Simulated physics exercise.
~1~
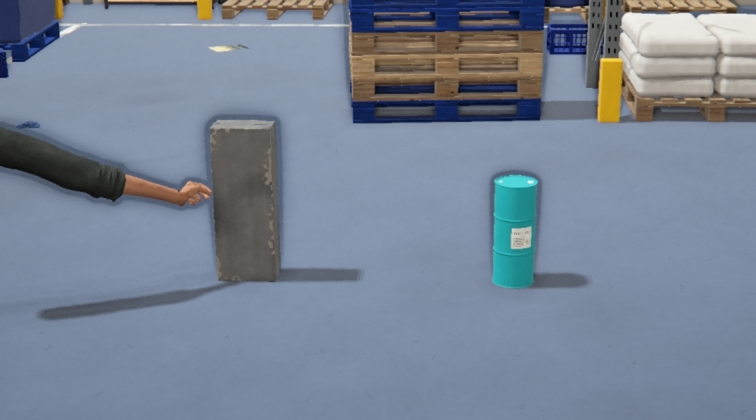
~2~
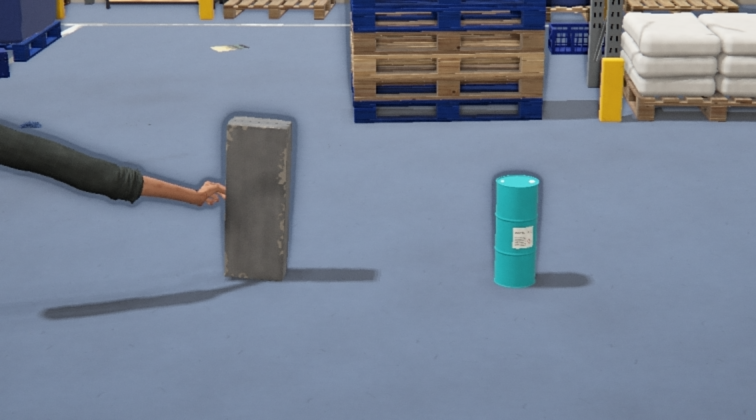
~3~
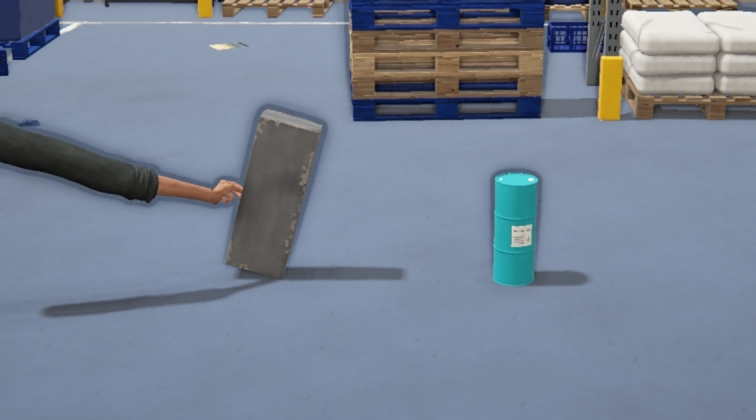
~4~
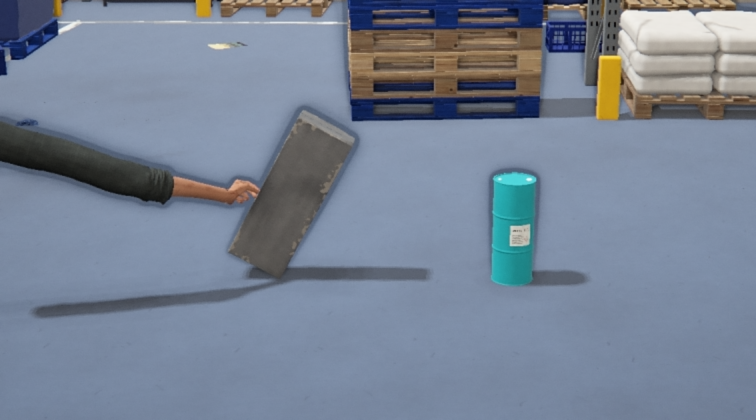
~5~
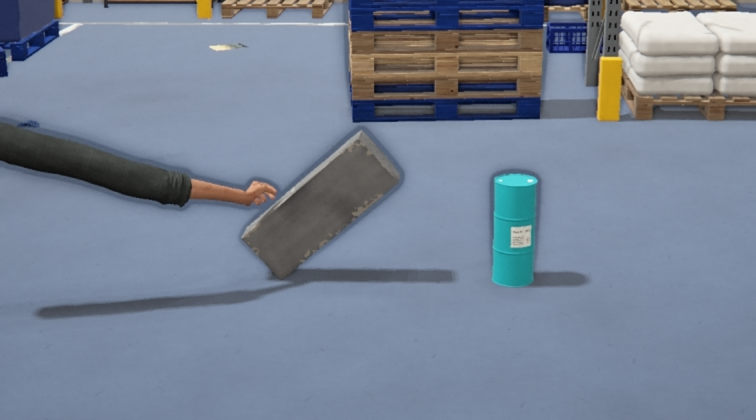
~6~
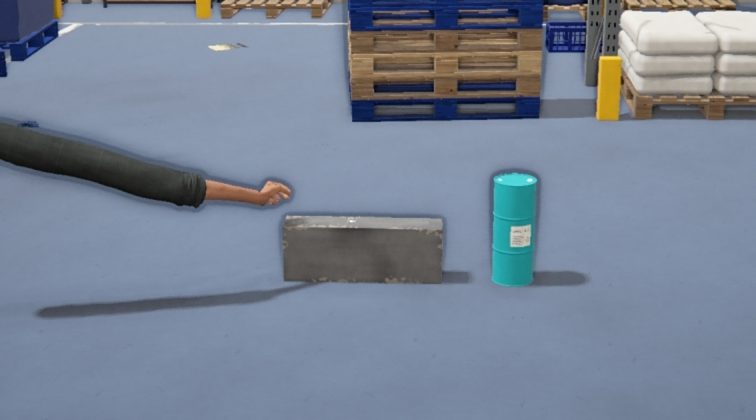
At the start, an outstretched arm in a dark sleeve touches the left side of an upright grey box on a blue warehouse floor, while a turquoise canister stands off to the right. The hand pushes the box a little to the right, and it begins to lean. As the arm reaches farther, the box tilts more steeply on its lower right edge. It then swings down toward the canister, leaving the hand behind. The box ends up lying flat on its side, just short of the canister, which remains standing where it was.
